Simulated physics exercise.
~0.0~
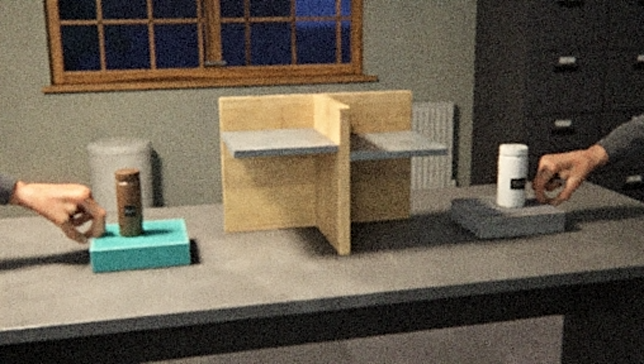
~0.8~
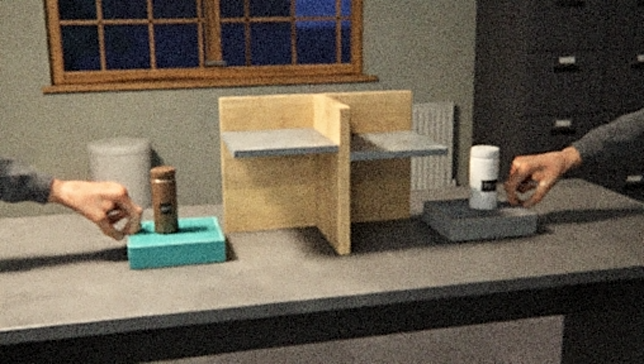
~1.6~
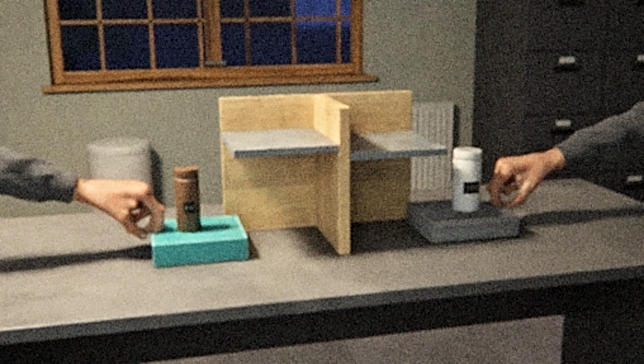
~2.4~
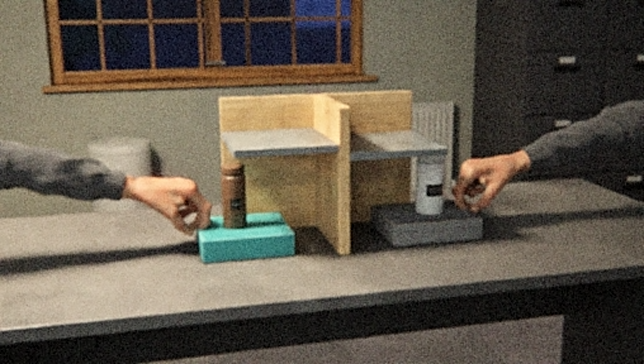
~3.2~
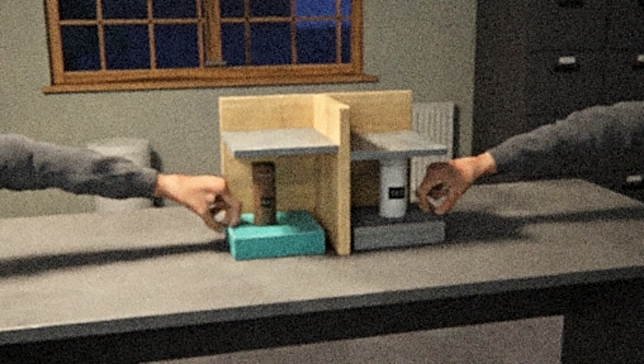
The clip opens on a grey table where a wooden stand with a low grey shelf on each side waits between two hands. At the left, a hand pushes a turquoise tray carrying an upright brown shaker to the right, while at the right another hand pushes a grey board with a white jar to the left. Both loads draw steadily closer to the stand and begin to pass into its openings. The containers stay upright as they slide in. Finally, the shaker and the jar stand beneath the shelves, both untouched, with the hands still beside the bases.
